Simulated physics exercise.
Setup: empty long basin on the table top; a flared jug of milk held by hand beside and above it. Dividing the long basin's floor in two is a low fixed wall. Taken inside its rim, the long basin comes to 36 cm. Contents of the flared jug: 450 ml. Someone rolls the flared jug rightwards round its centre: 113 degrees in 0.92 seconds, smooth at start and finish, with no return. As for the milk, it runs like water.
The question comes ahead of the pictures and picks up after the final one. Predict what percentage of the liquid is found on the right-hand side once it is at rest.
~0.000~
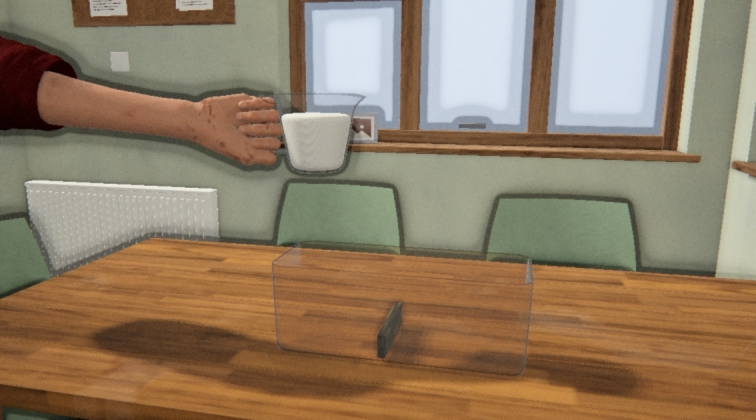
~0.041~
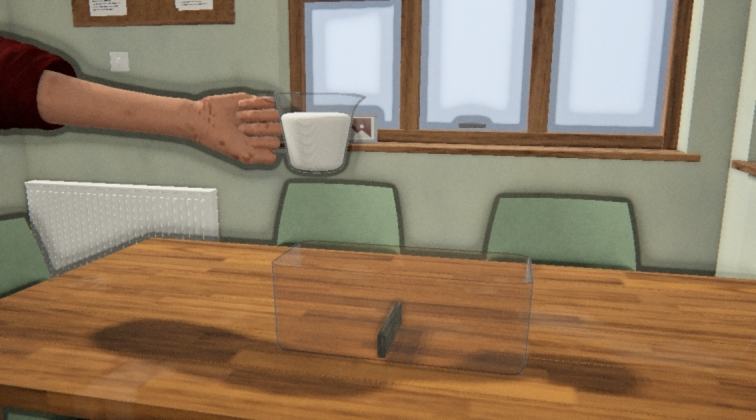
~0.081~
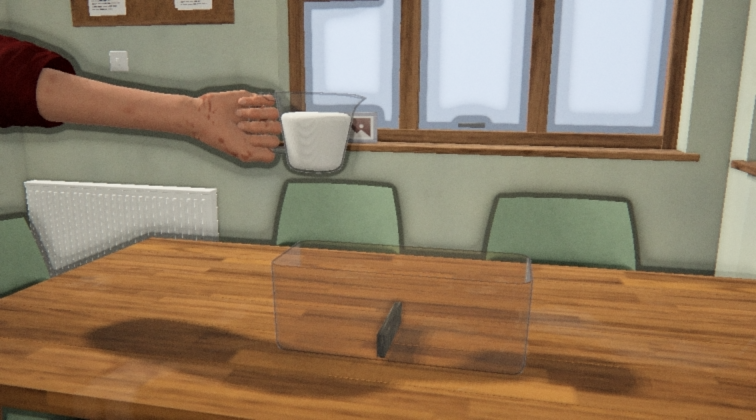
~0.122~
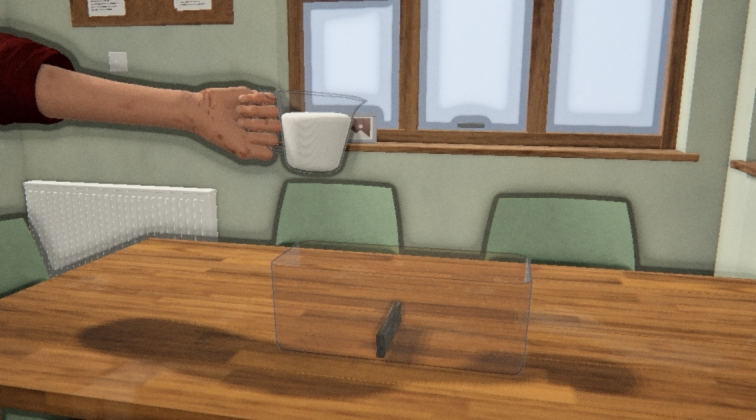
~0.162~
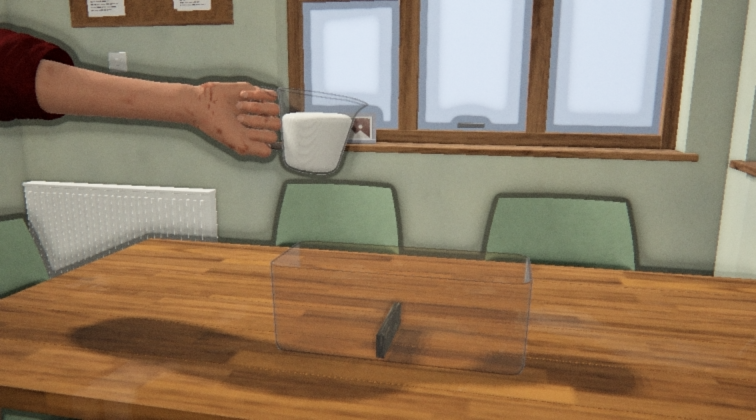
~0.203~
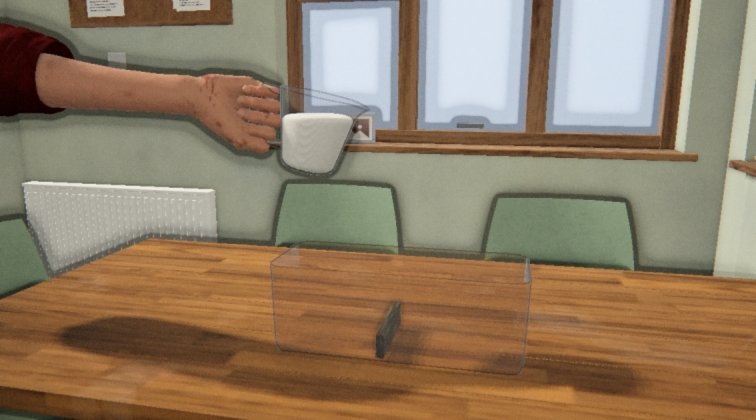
About 77 % is on the right.
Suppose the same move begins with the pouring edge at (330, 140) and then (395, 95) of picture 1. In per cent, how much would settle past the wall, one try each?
I'd expect close to 5 per cent and then close to 90 per cent.
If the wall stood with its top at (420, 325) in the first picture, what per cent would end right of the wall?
Then about 20 per cent.
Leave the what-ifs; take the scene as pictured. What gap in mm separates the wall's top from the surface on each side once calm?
Looks like roughly 30 mm on the left and roughly 22 mm on the right.
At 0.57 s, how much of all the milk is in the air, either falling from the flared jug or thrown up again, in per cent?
Some 26 % is the figure.
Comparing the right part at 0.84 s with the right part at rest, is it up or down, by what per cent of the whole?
Net gain of about 12.
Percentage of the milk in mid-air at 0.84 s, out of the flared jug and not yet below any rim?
Close to 20 per cent.
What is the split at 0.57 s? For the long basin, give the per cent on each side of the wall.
Left roughly 0, right roughly 2.
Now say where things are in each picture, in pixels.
In the first frame, it leans 0°; its right rim is at (366, 96); the milk meets the walls at (286, 115) and (351, 116); the long basin's rim runs from (287, 253) to (531, 271); the wall's top is at (391, 319).
In the second frame, it leans 1°; its right rim is at (366, 96); the milk meets the walls at (286, 114) and (351, 116).
In the third frame, it leans 2°; its right rim is at (366, 97); the milk meets the walls at (286, 114) and (350, 116).
In the fourth frame, it leans 5°; its right rim is at (367, 100); the milk meets the walls at (286, 114) and (351, 117).
In the fifth frame, it leans 8°; its right rim is at (369, 104); the milk meets the walls at (286, 115) and (352, 118).
In the sixth frame, it leans 13°; its right rim is at (370, 109); the milk meets the walls at (287, 116) and (354, 118).
By 0.57 s the tilt is 77° and 72 per cent is still to pour, 0 is left of the wall and 2 right of it.
By 0.84 s the tilt is 111° and 8 per cent is still to pour, 7 is left of the wall and 64 right of it.
By 1.12 s the tilt is 113° and 0 per cent is still to pour, 21 is left of the wall and 77 right of it.
By 1.42 s the tilt is 113° and 0 per cent is still to pour, 21 is left of the wall and 77 right of it.
At rest 21 per cent lies left of the wall, 77 right of it and 2 outside.
